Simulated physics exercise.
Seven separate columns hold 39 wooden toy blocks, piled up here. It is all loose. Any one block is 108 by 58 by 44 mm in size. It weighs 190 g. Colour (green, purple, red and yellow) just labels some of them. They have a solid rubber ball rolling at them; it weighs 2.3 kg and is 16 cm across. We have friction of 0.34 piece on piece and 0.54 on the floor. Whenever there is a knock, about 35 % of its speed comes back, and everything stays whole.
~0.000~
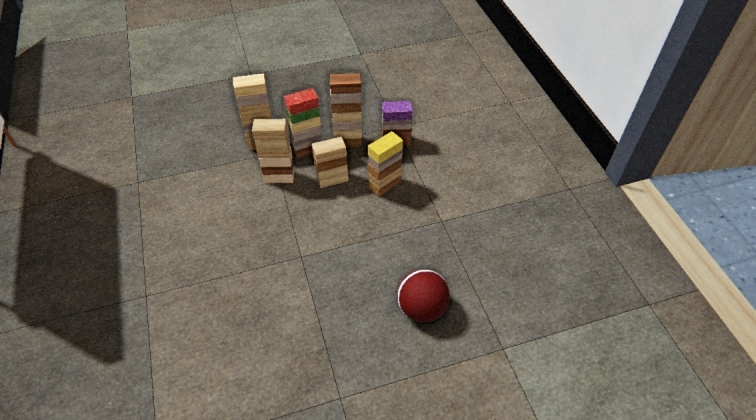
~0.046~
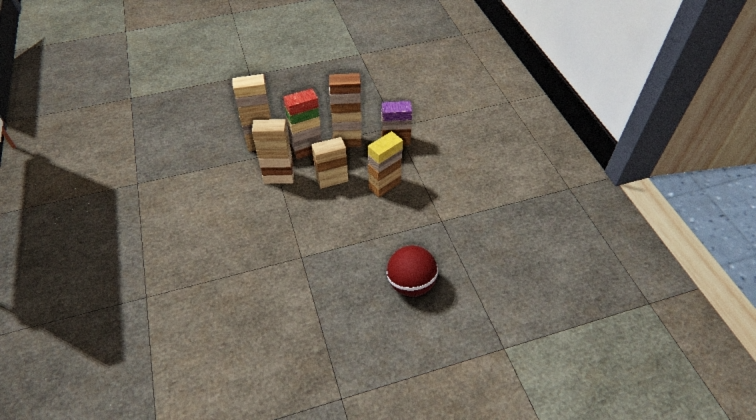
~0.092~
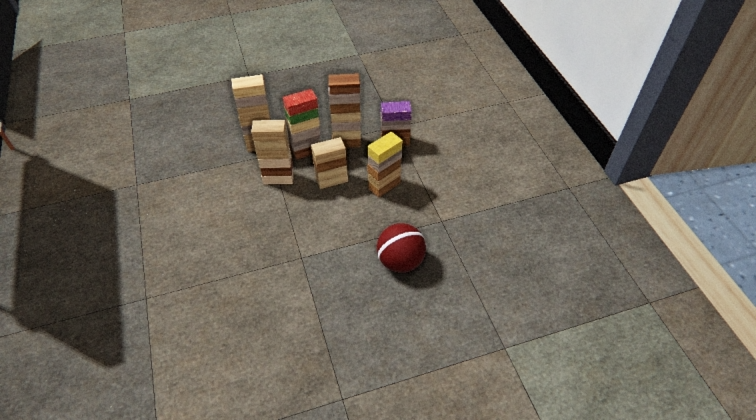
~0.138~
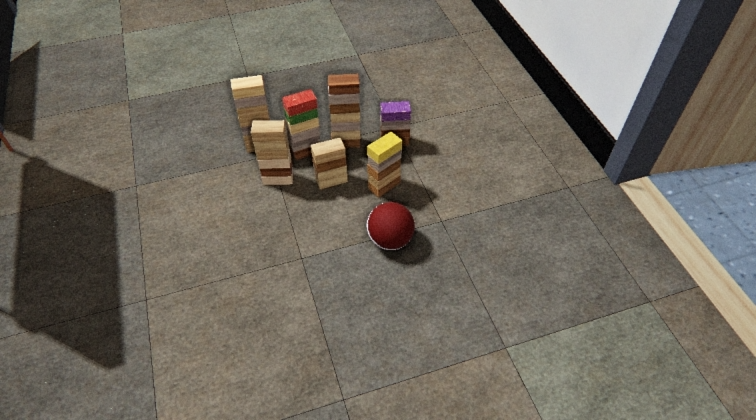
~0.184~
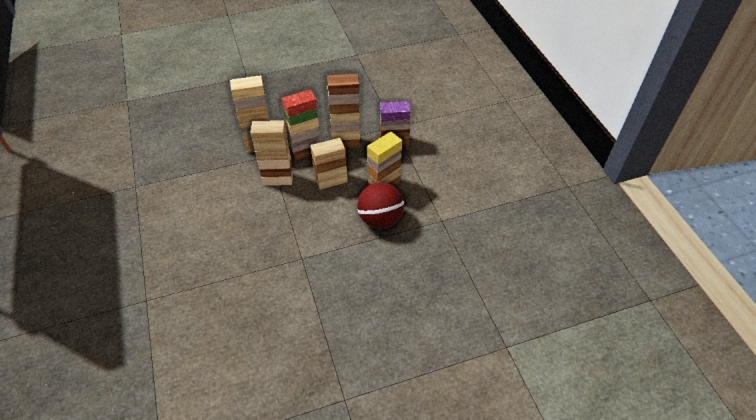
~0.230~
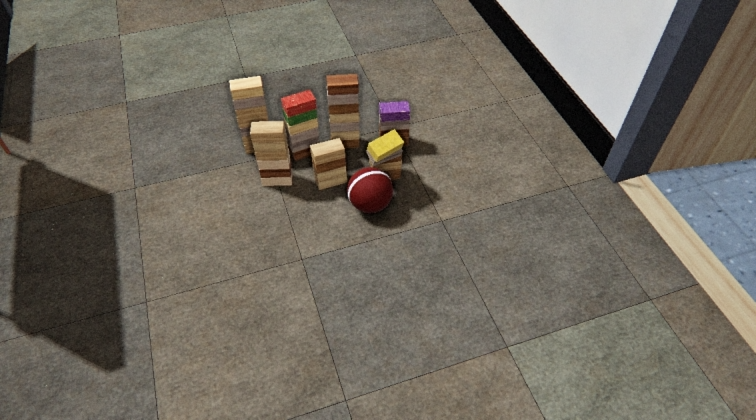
To begin with, a red ball with a white stripe rolls across a tiled floor toward several short stacks of wooden blocks. It moves up and slightly left, closing in on the yellow-topped stack at the front. The ball then knocks into that stack, and its blocks shift and tilt while the other stacks stay upright.
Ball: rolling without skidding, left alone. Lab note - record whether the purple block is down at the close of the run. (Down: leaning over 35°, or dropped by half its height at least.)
Result: Down.
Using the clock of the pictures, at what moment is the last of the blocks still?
At roughly 2.5 s.
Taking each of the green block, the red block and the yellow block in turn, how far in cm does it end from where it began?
Green 2, red 2, yellow 20.
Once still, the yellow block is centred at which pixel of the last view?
It comes to rest around (404, 167) in the last view.
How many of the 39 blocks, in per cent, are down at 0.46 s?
At that instant, 20 percent.
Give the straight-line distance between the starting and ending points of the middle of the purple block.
It ends some 14 cm from where it began.
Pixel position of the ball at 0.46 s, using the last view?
Roughly (338, 146).
After 0.32 s, ball still moving; 2 of the 39 blocks down; purple block unmoved; yellow block on its side.
After 0.46 s, ball still moving; 8 of the 39 blocks down; purple block 11° from how it stood, 23 mm lower; yellow block upside down.
After 0.66 s, ball still moving; 12 of the 39 blocks down; purple block 10° from how it stood, 7 cm lower; yellow block on its side.
After 1.38 s, ball at rest; 14 of the 39 blocks down; purple block 35° from how it stood, 8 cm lower; yellow block on its side.
In the end (2.6 s), ball at rest; 16 of the 39 blocks down; purple block 35° from how it stood, 8 cm lower; yellow block on its side; red block 24 mm from its place. From the last view, middles, purple block near (396, 110), yellow block near (404, 167).
